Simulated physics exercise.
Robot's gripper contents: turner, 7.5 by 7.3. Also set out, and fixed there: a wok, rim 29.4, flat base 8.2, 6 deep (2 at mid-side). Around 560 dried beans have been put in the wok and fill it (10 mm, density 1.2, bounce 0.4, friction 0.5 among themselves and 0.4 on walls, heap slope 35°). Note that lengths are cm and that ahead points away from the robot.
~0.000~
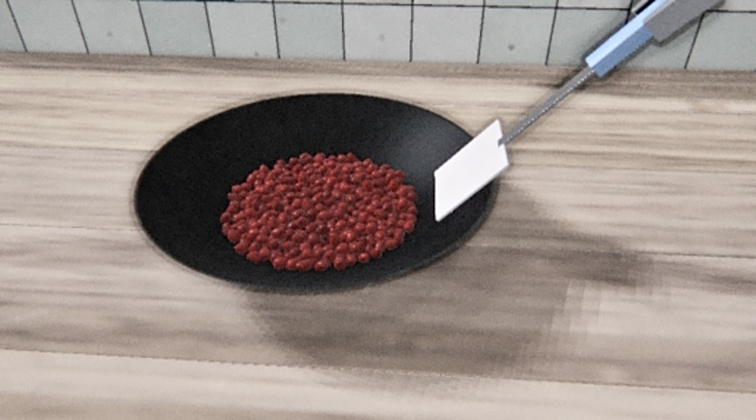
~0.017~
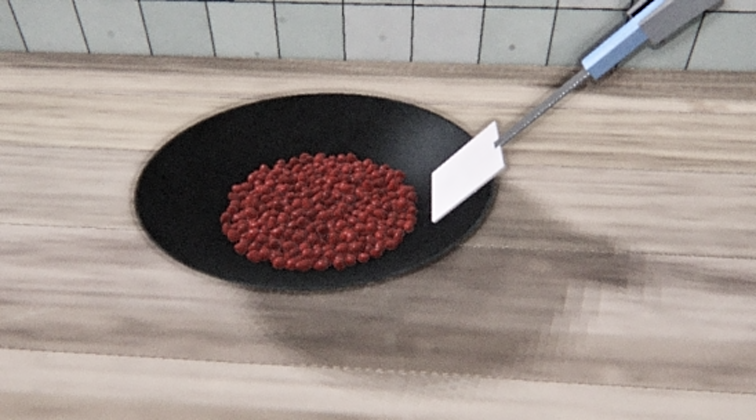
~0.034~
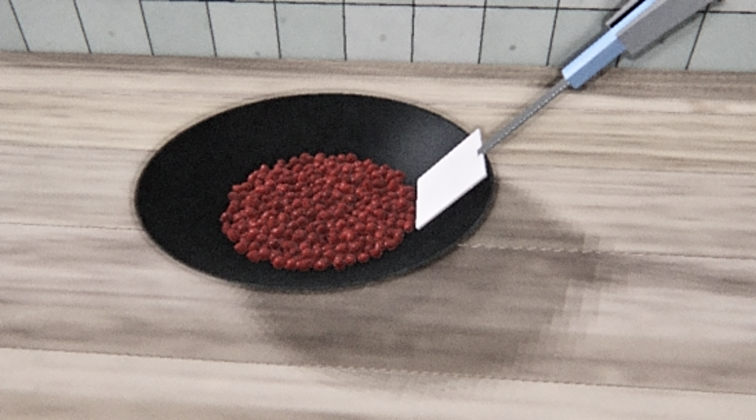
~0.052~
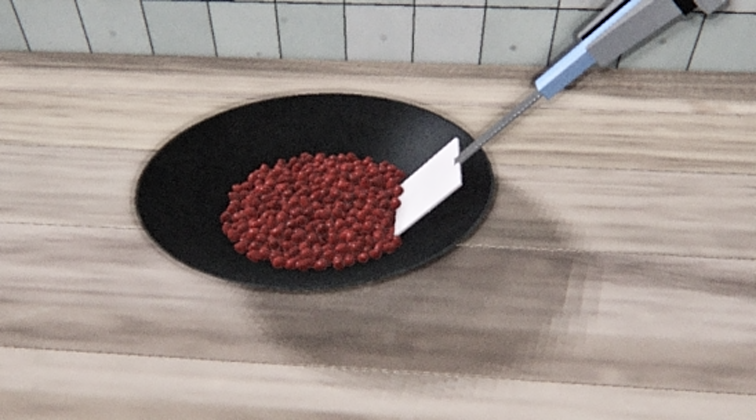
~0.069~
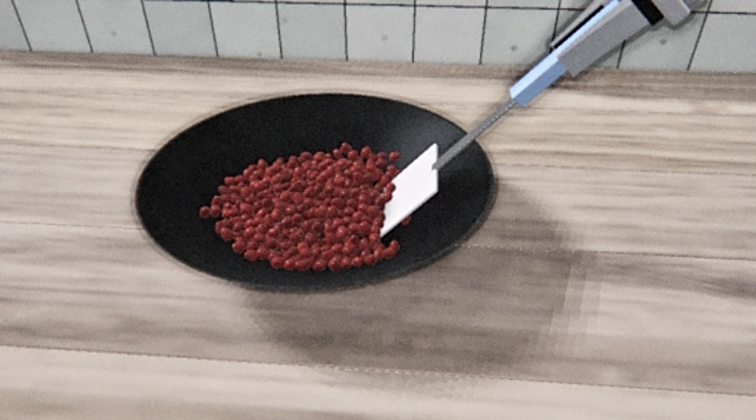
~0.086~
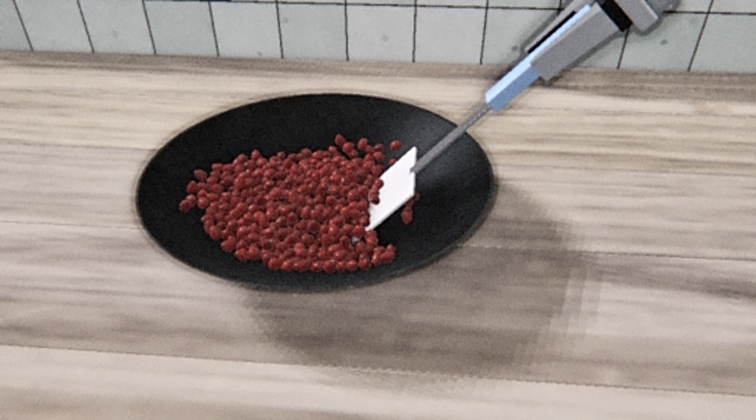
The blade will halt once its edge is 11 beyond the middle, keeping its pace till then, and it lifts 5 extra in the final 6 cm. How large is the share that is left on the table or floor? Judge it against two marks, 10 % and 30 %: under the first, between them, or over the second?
Over the second, so above 30 %.
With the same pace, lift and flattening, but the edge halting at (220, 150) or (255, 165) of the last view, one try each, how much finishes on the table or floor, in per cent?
Around 25 per cent for the first try and 15 per cent for the second.
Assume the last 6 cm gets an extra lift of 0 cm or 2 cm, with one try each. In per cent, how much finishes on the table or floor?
Estimates, in order: 45 % then 45 %.
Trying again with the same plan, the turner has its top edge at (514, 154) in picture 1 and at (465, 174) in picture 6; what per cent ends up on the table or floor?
My guess would be close to 15 per cent.
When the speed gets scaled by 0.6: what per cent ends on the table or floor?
Roughly 20 per cent.
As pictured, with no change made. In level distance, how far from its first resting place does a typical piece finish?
About 8 centimetres.
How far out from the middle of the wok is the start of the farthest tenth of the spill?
It comes to about 60 cm.
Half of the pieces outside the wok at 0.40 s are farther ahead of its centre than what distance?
28 cm.
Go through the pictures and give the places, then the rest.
The turner top edge at (503, 141), sloping 48°; upper third of the load around (321, 199), from x 225 to 410, top at y 160; 555 in the wok, in the first picture.
The turner top edge at (500, 143), sloping 48°; upper third of the load around (321, 199), from x 225 to 410, top at y 160, in the second picture.
The turner top edge at (483, 151), sloping 48°; upper third of the load around (321, 199), from x 225 to 410, top at y 160, in the third picture.
The turner top edge at (459, 160), sloping 48°; upper third of the load around (325, 196), from x 225 to 405, top at y 160, in the fourth picture.
The turner top edge at (436, 166), sloping 48°; upper third of the load around (316, 193), from x 205 to 410, top at y 150, in the fifth picture.
The turner top edge at (414, 169), sloping 48°; upper third of the load around (298, 190), from x 185 to 415, top at y 140; 555 in the wok, in the sixth picture.
After 0.13 s, sloping 48°, highest piece 8 above the table; 553 in the wok, 2 on the blade or in flight.
After 0.18 s, sloping 48°, highest piece 9 above the table; 538 in the wok, 17 on the blade or in flight.
After 0.40 s, sloping 48°, highest piece 19 above the table; 334 in the wok, 137 on the table or floor, 84 on the blade or in flight.
After 1.45 s, sloping 48°, highest piece 7 above the table; 334 in the wok, 221 on the table or floor.
In the end, 334 in the wok, 221 on the table or floor. That is 40 % on the table or floor.
